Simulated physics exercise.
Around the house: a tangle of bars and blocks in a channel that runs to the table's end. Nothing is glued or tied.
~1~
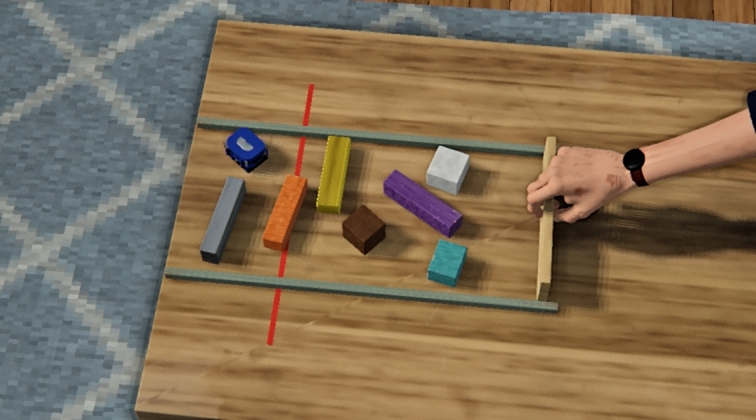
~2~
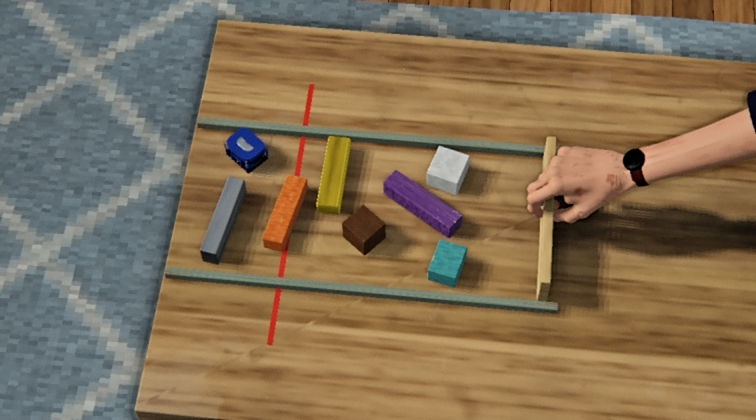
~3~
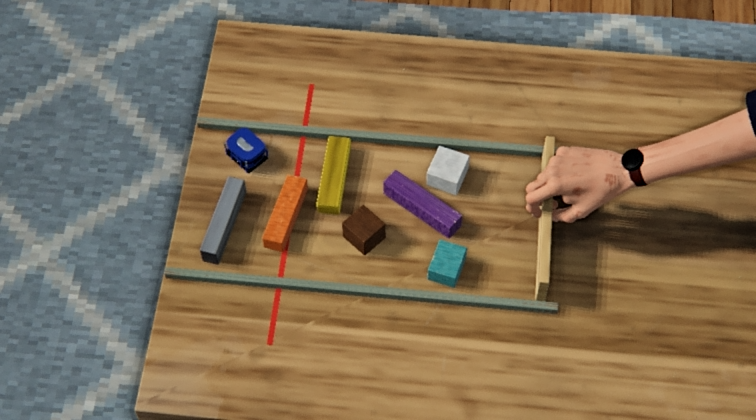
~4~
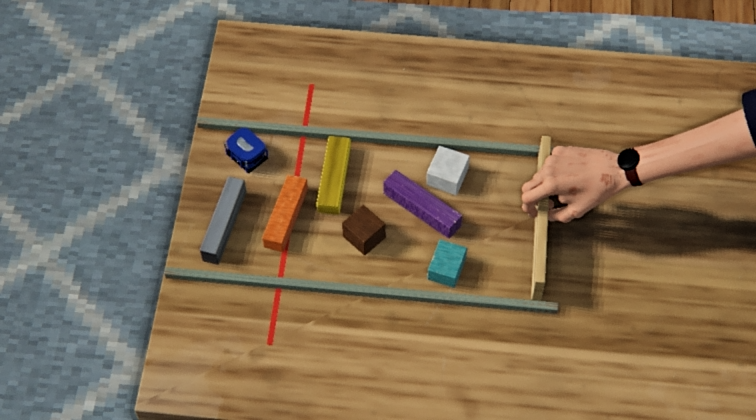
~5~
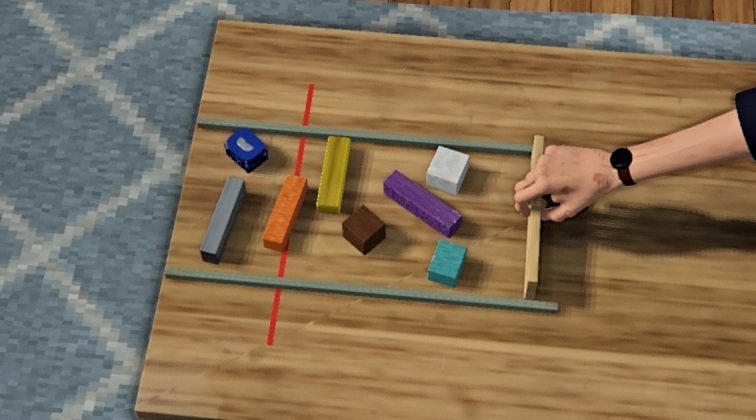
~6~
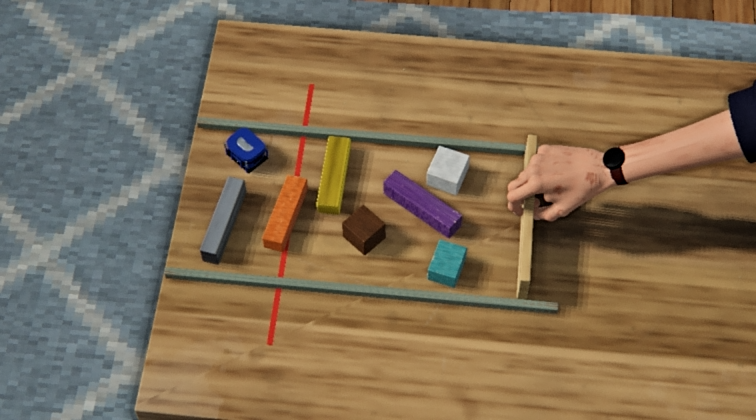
On a wooden table, a hand slides a board slightly left toward scattered bars and blocks.
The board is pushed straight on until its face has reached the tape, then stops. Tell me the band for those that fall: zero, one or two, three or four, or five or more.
Here the number that fall off is zero.
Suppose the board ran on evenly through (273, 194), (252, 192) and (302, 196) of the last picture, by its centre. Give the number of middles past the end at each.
Place by place, 1, 2 and 0.
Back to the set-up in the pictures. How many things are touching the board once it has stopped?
The number is 3.
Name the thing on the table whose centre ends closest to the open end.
The blue case.
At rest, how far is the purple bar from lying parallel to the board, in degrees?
Some 35 degrees.
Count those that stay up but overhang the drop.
Overhanging: 1.
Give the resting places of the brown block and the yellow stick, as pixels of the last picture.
About (252, 220), and the other about (230, 176).
Soon after, none off yet; grey stick at rest near (224, 220); blue case at rest near (247, 150); orange bar at rest near (286, 213).
In the end, the number that fall off is zero.
